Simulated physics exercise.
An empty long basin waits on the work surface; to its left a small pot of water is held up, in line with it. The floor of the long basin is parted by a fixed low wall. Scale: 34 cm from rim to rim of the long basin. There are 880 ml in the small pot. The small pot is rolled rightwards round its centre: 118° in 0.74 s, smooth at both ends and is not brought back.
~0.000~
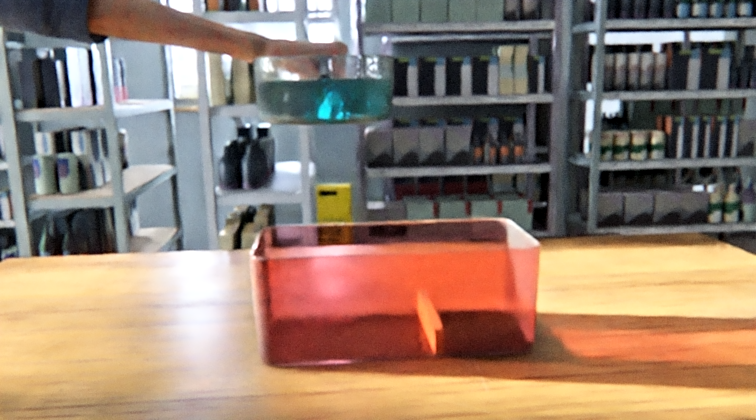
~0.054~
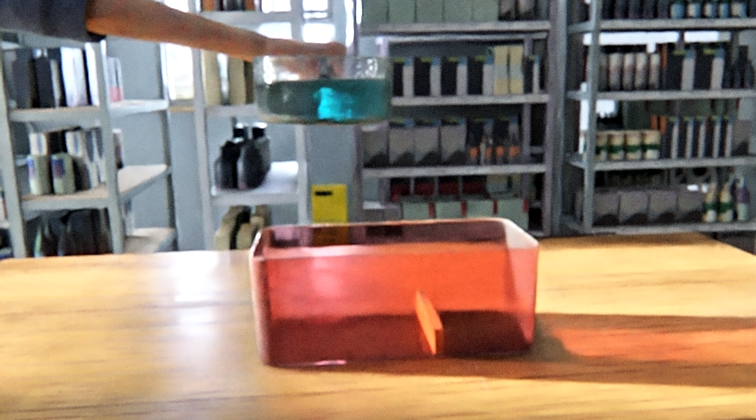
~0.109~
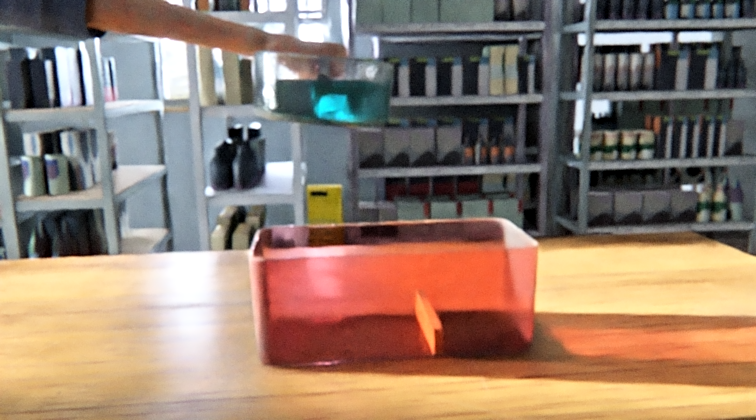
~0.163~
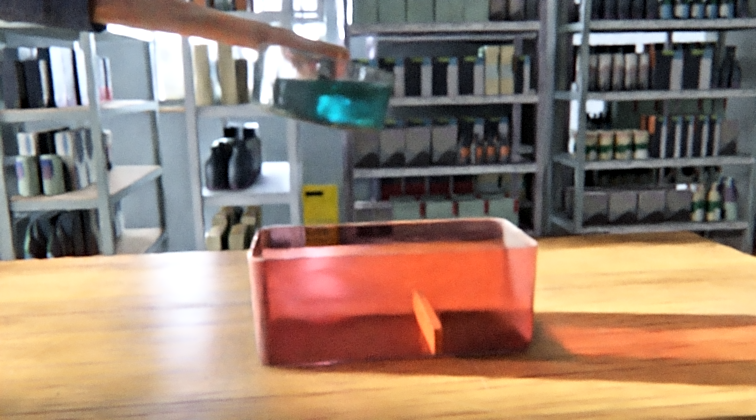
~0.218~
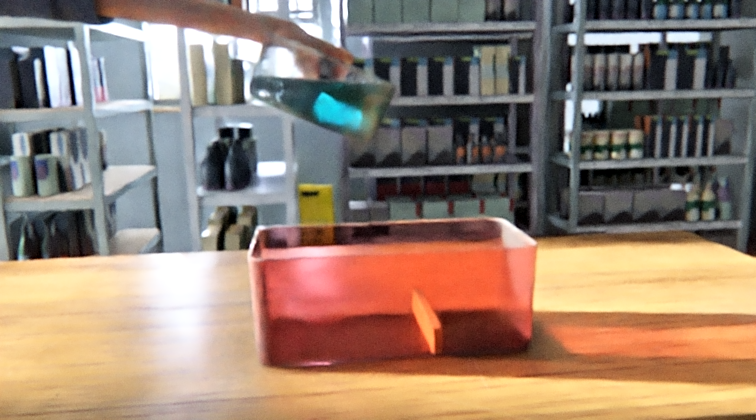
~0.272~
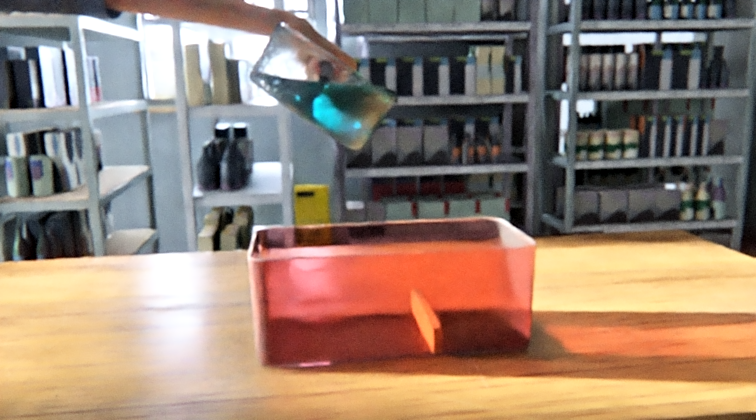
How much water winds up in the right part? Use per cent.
About 43 per cent.
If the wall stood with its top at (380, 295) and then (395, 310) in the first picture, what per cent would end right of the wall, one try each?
First 85, then 70 per cent.
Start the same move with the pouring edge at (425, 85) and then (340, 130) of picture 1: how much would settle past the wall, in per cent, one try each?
In turn about 50 and 25 per cent.
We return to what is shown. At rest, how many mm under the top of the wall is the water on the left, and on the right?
Left about 18 mm, right about 10 mm.
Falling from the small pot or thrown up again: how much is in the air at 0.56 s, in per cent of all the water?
Some 52 per cent.
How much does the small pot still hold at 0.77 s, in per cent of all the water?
Some 2 per cent.
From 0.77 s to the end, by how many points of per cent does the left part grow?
Near 20 in a hundred.
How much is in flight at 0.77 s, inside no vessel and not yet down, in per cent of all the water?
Near 12 in a hundred.
Then, 0.56 s in, the tilt is 102° and 16 per cent is still to pour, 1 is left of the wall and 31 right of it.
Then, 0.77 s in, the tilt is 118° and 2 per cent is still to pour, 36 is left of the wall and 51 right of it.
Then, 1.00 s in, the tilt is 118° and 0 per cent is still to pour, 51 is left of the wall and 47 right of it.
Then, 1.24 s in, the tilt is 118° and 0 per cent is still to pour, 54 is left of the wall and 44 right of it.
Finally, 55 per cent lies left of the wall, 43 right of it and 2 outside.
